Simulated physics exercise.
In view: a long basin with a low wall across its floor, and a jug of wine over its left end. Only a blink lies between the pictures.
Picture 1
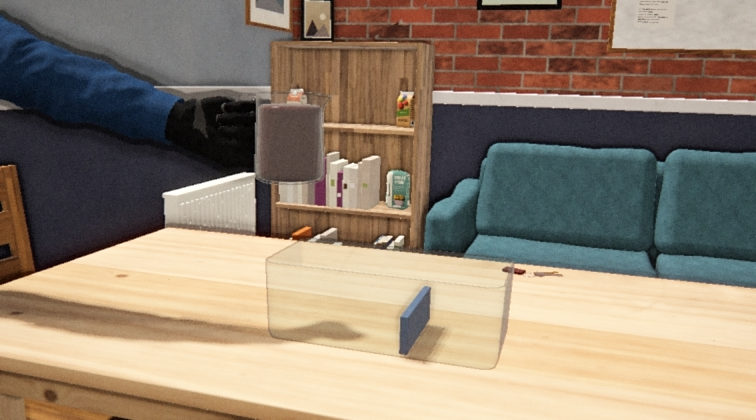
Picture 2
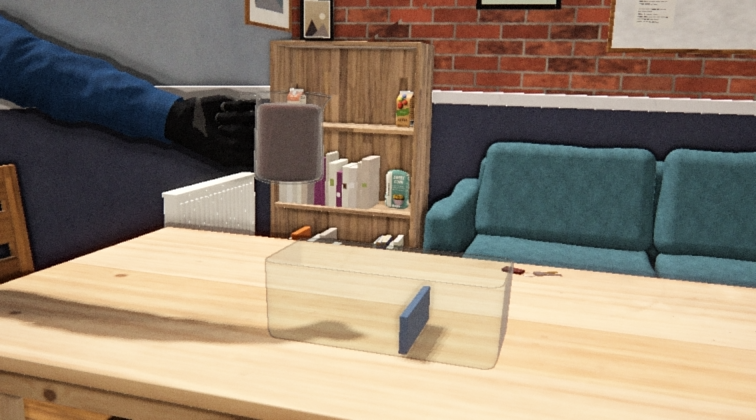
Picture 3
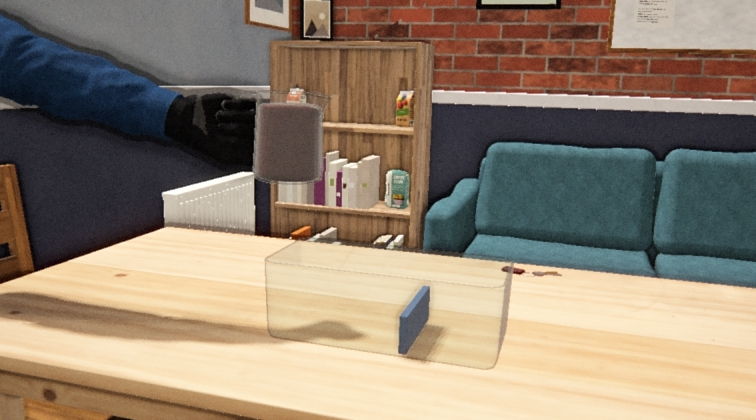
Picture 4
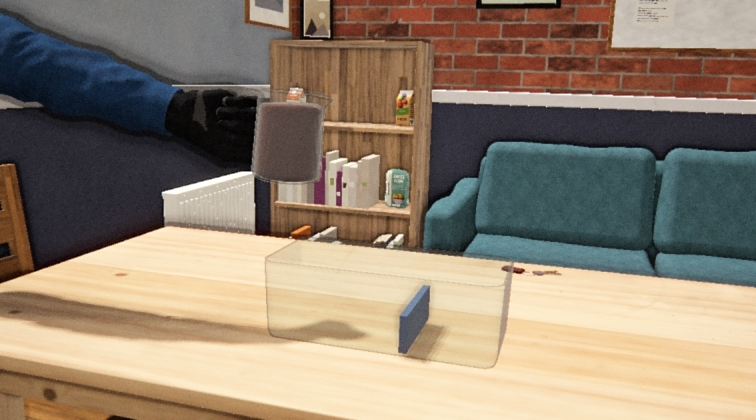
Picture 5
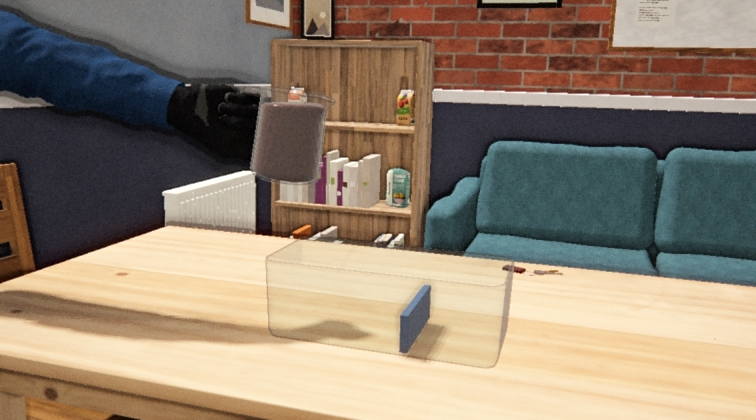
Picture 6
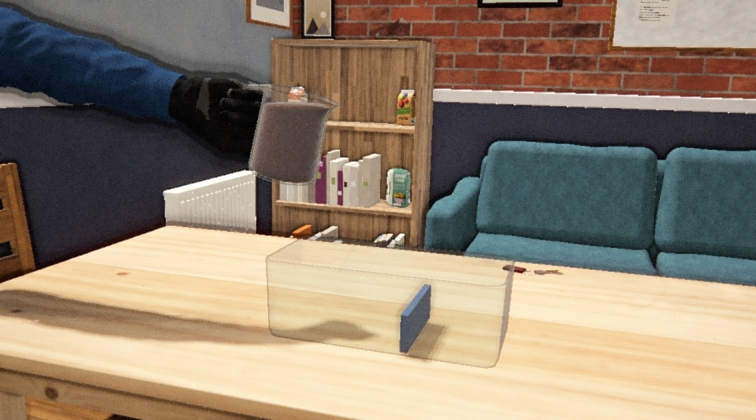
A black-gloved hand holding a jug above the left end of a clear basin on a wooden table, tilting it slightly rightward.
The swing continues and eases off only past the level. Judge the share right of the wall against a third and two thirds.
In the end less than a third is right of the wall.
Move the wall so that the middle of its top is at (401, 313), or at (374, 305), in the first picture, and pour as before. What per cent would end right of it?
About 15 and 70 per cent.
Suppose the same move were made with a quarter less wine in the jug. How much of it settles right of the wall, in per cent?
It comes to 5 per cent or so.
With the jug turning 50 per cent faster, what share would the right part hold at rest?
Some 5 per cent.
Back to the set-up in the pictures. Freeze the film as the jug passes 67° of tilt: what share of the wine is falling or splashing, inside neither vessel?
About 15 per cent.
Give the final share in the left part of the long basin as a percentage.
Near 95 %.
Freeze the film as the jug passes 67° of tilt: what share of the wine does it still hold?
Some 80 per cent.
A moment on, the jug is tipped part way and 82 per cent is still to pour, 4 is left of the wall and 0 right of it.
Next, the jug is tipped right over and 25 per cent is still to pour, 52 is left of the wall and 1 right of it.
Then the jug is tipped right over and 0 per cent is still to pour, 92 is left of the wall and 3 right of it.
Later the jug is tipped right over and 0 per cent is still to pour, 93 is left of the wall and 3 right of it.
In the end 93 per cent lies left of the wall, 3 right of it and 3 outside.
